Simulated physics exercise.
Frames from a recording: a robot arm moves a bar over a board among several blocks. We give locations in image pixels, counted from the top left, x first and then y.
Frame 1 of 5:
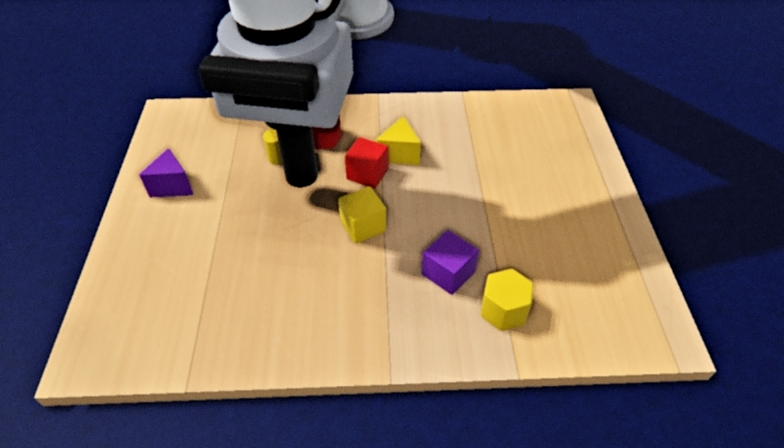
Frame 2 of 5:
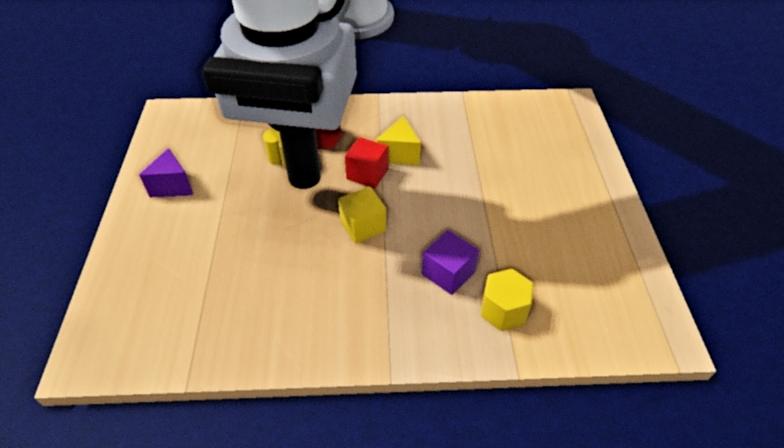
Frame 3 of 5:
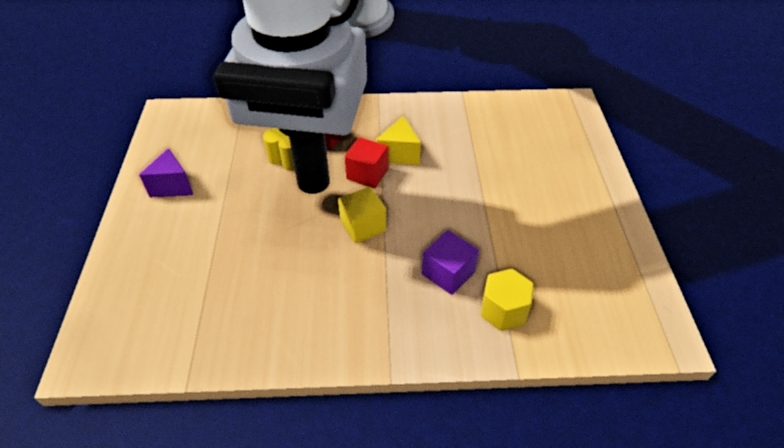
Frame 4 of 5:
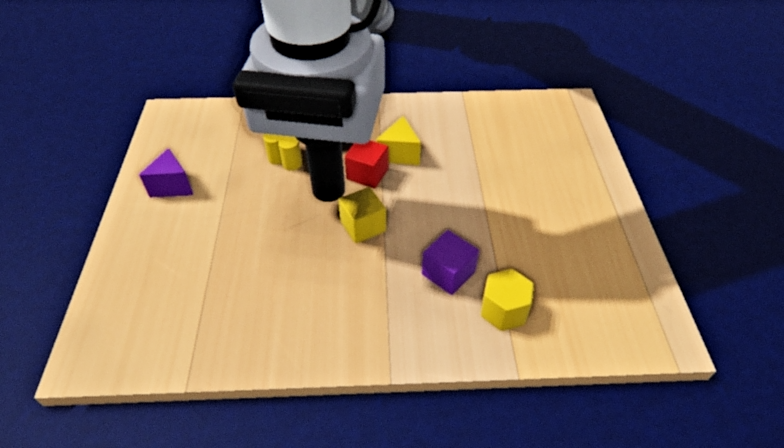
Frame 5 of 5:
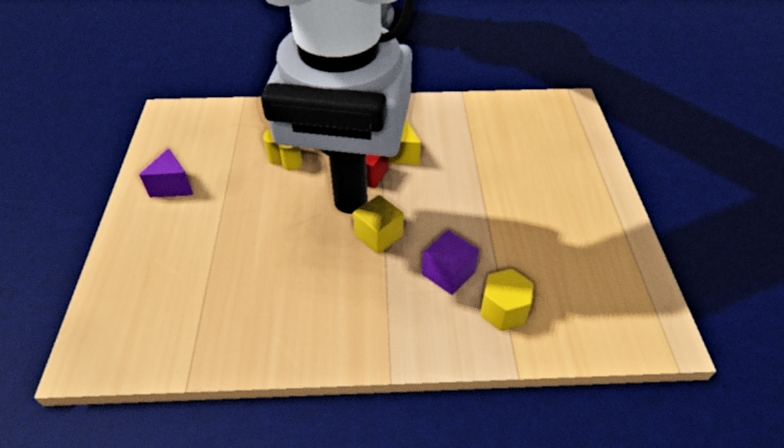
A robot arm moves a black bar right and nudges a yellow block across the board.
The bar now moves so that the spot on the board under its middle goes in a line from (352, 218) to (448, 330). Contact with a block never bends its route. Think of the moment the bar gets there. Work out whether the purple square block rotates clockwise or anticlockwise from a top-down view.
Seen from overhead, it turns anticlockwise.
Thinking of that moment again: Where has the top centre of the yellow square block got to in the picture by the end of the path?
Its top centre lands on (473, 277).
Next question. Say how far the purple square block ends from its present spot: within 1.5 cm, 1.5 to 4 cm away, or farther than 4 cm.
It will move more than 4 cm.
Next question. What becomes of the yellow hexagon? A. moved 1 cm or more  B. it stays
My pick is A.
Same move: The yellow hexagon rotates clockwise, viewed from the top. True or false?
The statement is correct.
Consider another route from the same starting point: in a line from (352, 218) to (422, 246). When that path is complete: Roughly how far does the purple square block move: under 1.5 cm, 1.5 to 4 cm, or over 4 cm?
1.5 to 4 cm.
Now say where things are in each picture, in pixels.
The first picture shows tip of the bar (302, 177), middles of tops, red square block (367, 150), yellow square block (362, 203), purple square block (451, 250), yellow hexagon (510, 288).
The second picture shows bar (305, 178), nothing pushed.
The third picture shows bar (314, 183), nothing pushed.
The fourth picture shows bar (329, 191), nothing pushed.
The fifth picture shows bar (351, 202), red square block partly hidden, yellow square block (378, 212), purple square block (451, 250), yellow hexagon (510, 288).
On the path given first. One third of the way, bar (382, 236); yellow square block (418, 238), turned 30° anticlockwise; purple square block (457, 254), turned 15° anticlockwise.
Two thirds of the way, bar (415, 273); yellow square block (455, 267), turned 55° anticlockwise; purple square block (496, 264), turned 55° anticlockwise; yellow hexagon (535, 295), turned 35° clockwise.
At the end, bar (450, 315); red square block unmoved; yellow square block (473, 277), turned 80° anticlockwise; purple square block (509, 263), turned 75° anticlockwise; yellow hexagon (537, 295), turned 40° clockwise.
